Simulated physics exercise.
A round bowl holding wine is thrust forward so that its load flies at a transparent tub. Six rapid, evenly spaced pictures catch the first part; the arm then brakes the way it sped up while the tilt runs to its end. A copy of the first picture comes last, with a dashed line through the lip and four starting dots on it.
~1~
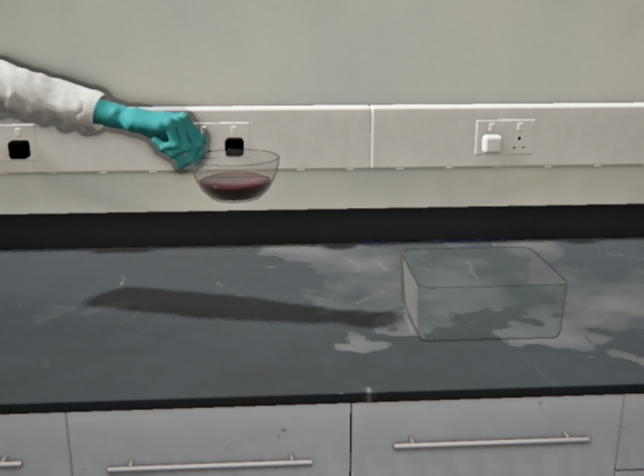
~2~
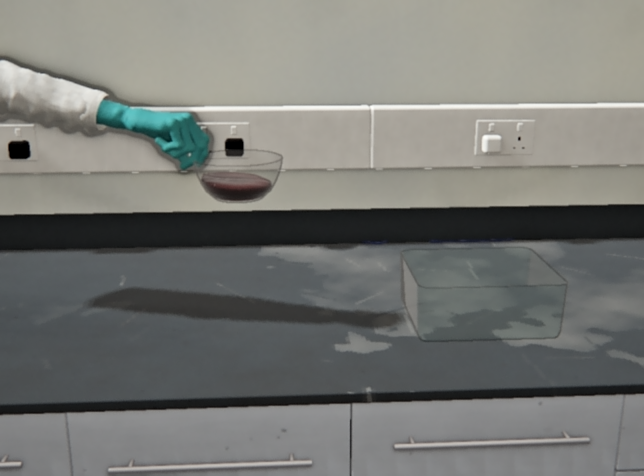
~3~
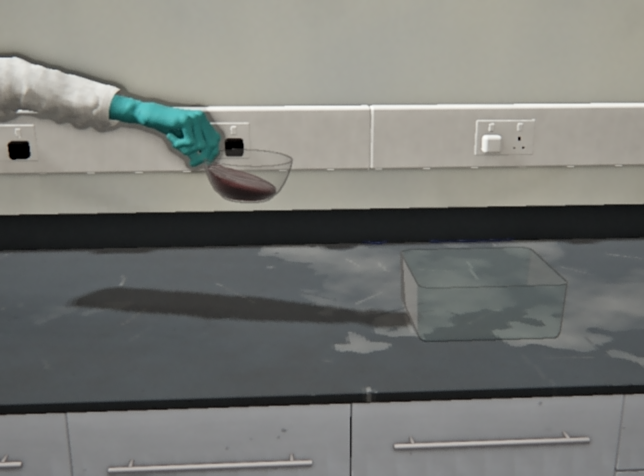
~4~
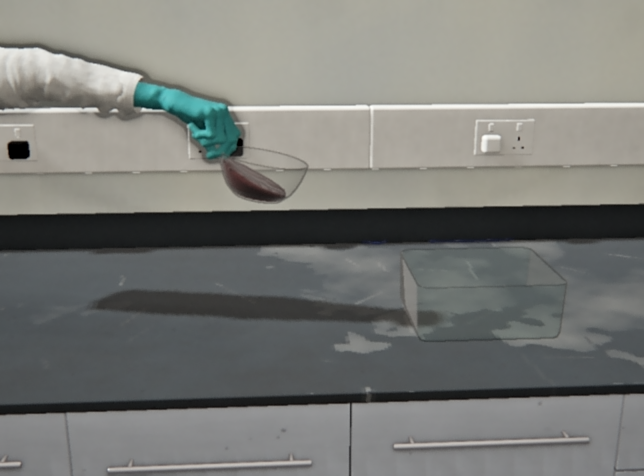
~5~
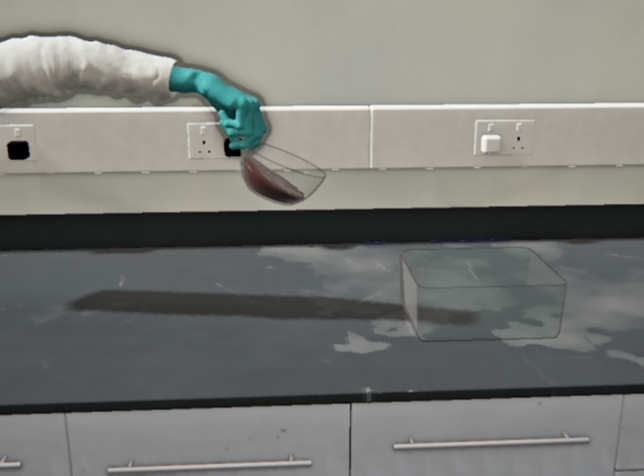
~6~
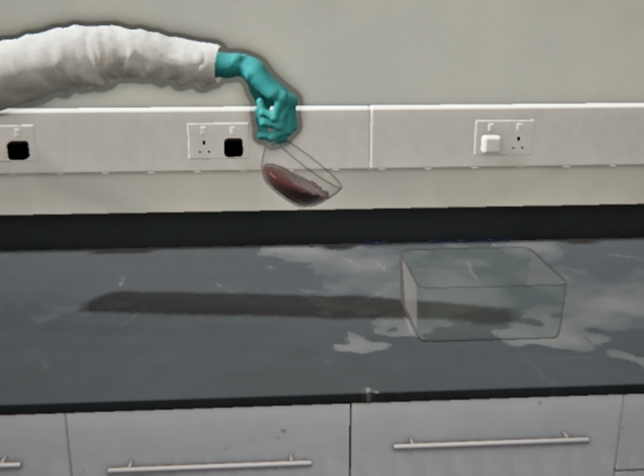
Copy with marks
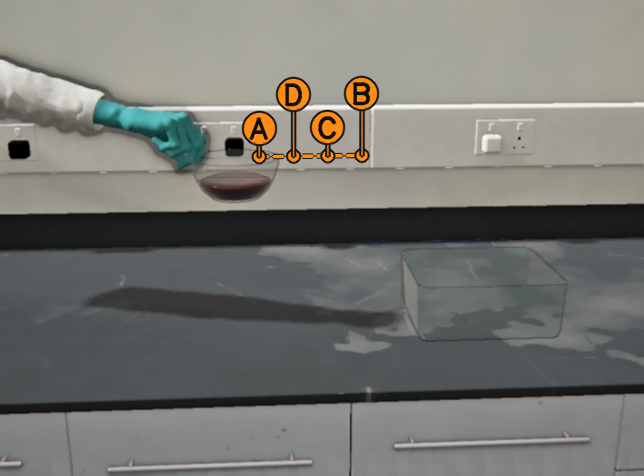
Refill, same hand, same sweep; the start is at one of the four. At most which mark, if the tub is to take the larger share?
Place A.
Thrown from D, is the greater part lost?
No, not at all.
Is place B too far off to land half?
No, that is safe.
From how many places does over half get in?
All four.
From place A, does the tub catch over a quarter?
Yes, clearly.
In orange, A at (259, 156); B at (361, 155); C at (327, 155); D at (293, 156).
With A, about 71 % lands in the tub, 18 % falls short and 11 % goes beside or beyond.
With B, about 85 % lands in the tub, 2 % falls short and 13 % goes beside or beyond.
With C, about 89 % lands in the tub, 8 % falls short and 4 % goes beside or beyond.
With D, about 77 % lands in the tub, 5 % falls short and 18 % goes beside or beyond.
